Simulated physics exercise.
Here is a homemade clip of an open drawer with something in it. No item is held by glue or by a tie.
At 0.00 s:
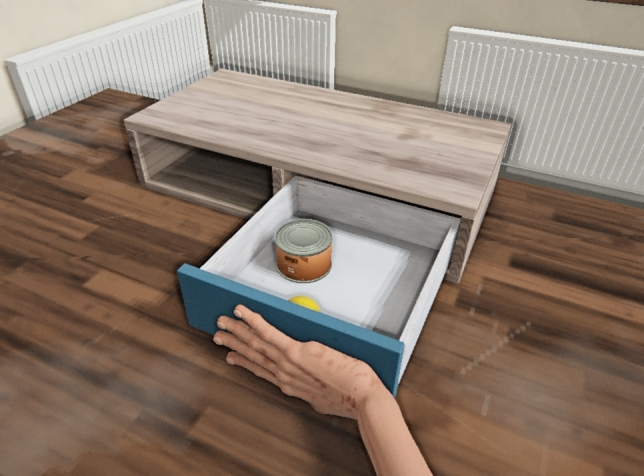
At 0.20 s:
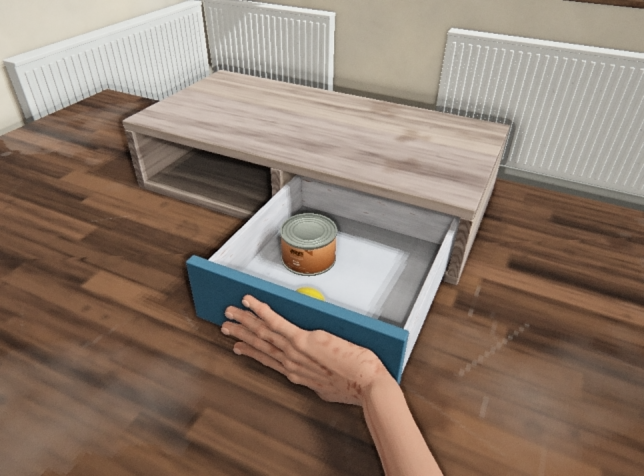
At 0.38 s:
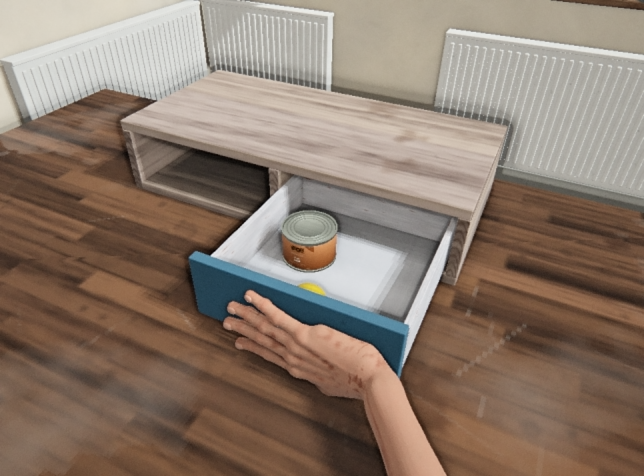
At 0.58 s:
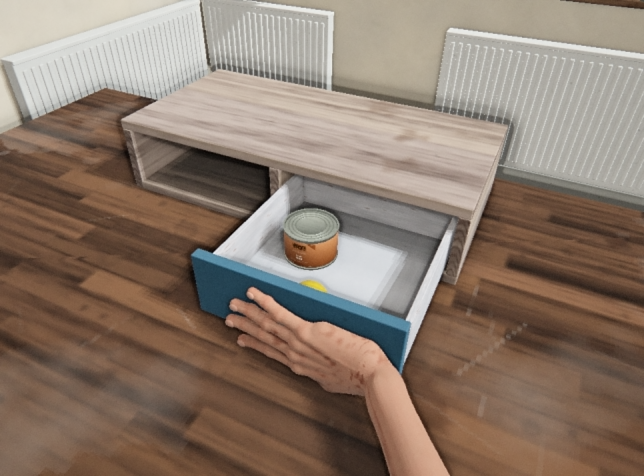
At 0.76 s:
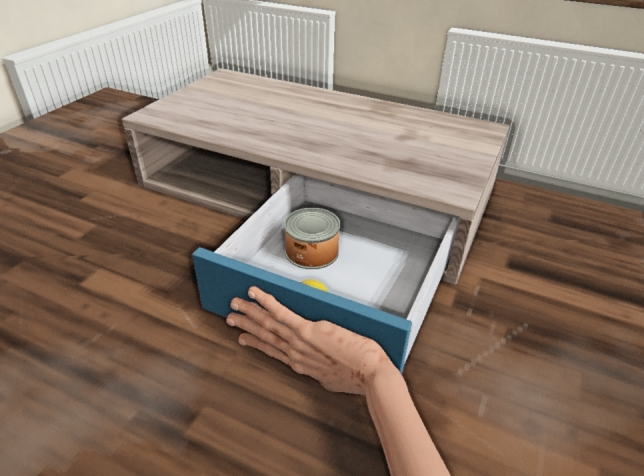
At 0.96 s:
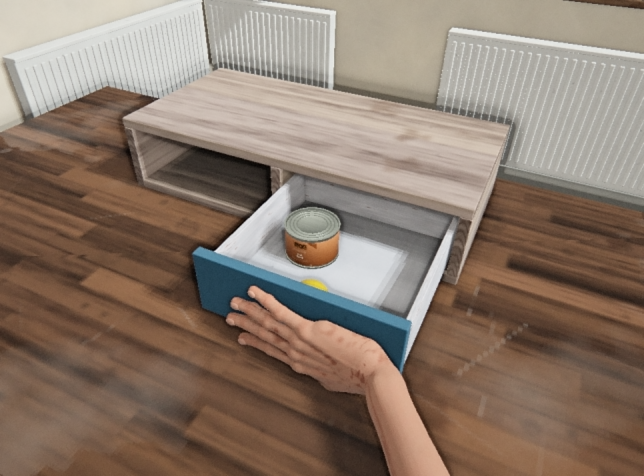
A hand pressed against the blue front of an open drawer in a low wooden chest and pushed it in slightly, with an orange can and something yellow inside, then barely moved.
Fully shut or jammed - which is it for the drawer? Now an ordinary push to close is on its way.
Fully closed.
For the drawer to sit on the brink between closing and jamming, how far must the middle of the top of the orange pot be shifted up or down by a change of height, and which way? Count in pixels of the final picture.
Shift: 20 px, direction up.
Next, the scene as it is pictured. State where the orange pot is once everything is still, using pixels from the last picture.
I'd say it stops near (370, 167).
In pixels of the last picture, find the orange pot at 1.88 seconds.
It ends up somewhere around (360, 179).
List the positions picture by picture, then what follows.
Drawer (331, 267) wide open; orange pot (304, 251), in the first frame.
Drawer (335, 260) wide open, in the second frame.
Drawer (336, 256) wide open; chest (315, 158), in the third frame.
Drawer (338, 254) wide open; orange pot (311, 239), in the fourth frame.
Drawer (339, 253) wide open, in the fifth frame.
Drawer (339, 252) wide open; chest (317, 156), in the sixth frame.
By 1.36 s, drawer starting in.
By 1.64 s, drawer about half in.
By 1.88 s, drawer nearly in.
When it is over (2.6 s), the drawer closes.
